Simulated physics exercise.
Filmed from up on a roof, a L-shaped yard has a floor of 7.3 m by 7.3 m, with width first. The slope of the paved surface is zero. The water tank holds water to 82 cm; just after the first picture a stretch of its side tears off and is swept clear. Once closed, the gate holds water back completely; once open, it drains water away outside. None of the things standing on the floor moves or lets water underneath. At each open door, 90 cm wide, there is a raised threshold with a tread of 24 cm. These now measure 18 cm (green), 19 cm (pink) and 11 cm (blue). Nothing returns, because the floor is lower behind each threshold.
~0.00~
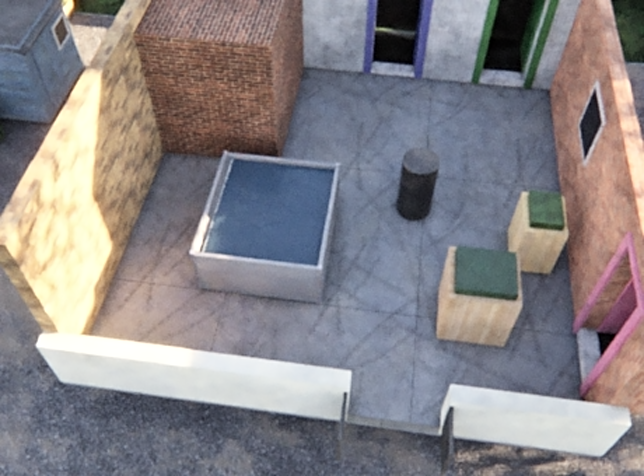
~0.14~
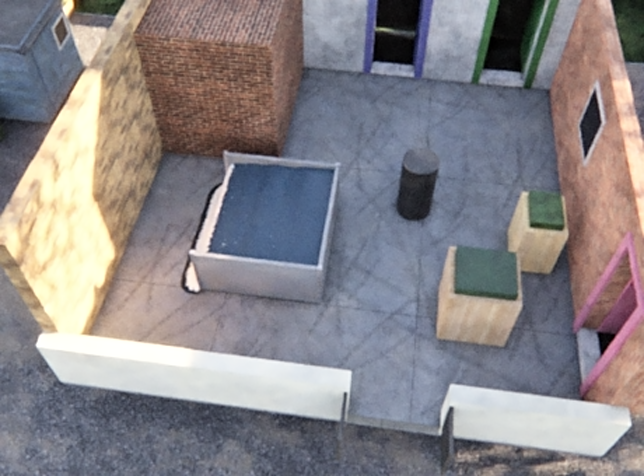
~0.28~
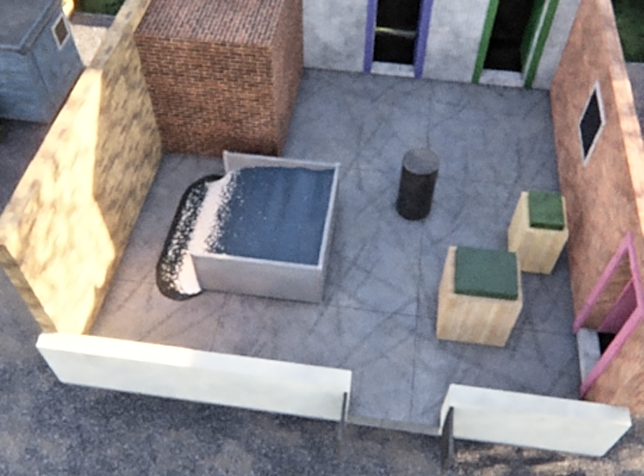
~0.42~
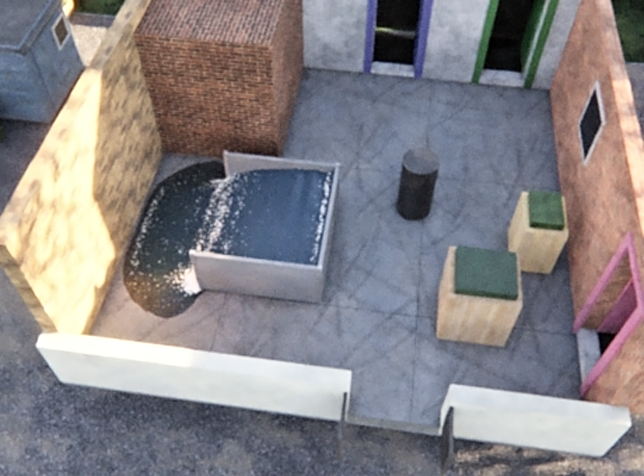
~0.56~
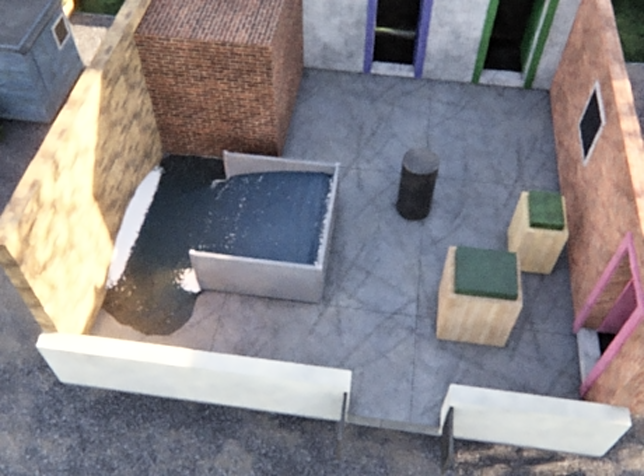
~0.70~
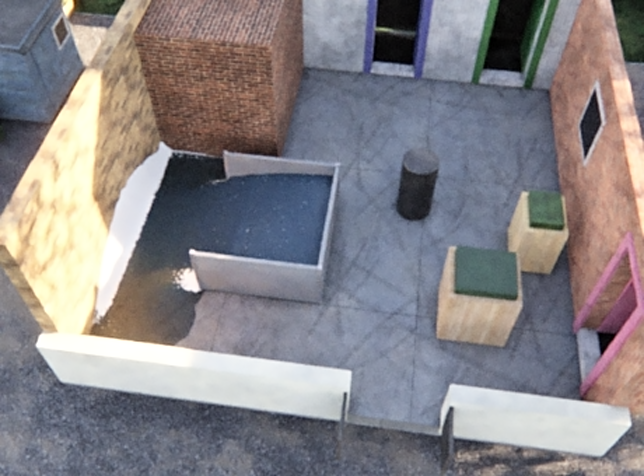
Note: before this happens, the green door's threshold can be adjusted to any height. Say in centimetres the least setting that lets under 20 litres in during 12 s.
It should be set to roughly 7.5 cm.
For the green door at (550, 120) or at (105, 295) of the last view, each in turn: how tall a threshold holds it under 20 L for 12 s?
You'd want roughly 8.0 cm there first, then roughly 31 cm.
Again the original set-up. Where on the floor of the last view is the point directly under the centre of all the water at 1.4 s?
Centre estimate: (208, 236) px, approximately.
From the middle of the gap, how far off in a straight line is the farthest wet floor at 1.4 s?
Near 3.0 m, more or less.
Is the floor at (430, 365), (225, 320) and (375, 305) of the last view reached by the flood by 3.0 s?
One after another they are soaked, soaked, then soaked.
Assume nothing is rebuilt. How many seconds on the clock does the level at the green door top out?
The depth peaks at about 12.0 seconds.
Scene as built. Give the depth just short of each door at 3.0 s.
Green 0, pink 0, blue 0 cm.
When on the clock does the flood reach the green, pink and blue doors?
Arrival times are green 4.5 seconds, pink 3.8 seconds and blue 6.0 seconds.
After 1.4 s water covers 15 % of the floor, deepest (68 cm) near (164, 154); it has not reached the green door.
After 3.0 s water covers 45 % of the floor, deepest (36 cm) near (88, 340); it has not reached the green door.
After 12.0 s water covers 100 % of the floor, deepest (14 cm) near (311, 70); 10 cm at the green door, 0 litres in over its 18 cm threshold.
At the green door as built, the water arrived by 4.7 s and peaked near 11 cm at 11.8 s.
With a threshold of 6 cm, 42 litres would have come in within the 12 s; with 9.5 cm, 3 litres. So under 20 litres takes about 7.5 cm.
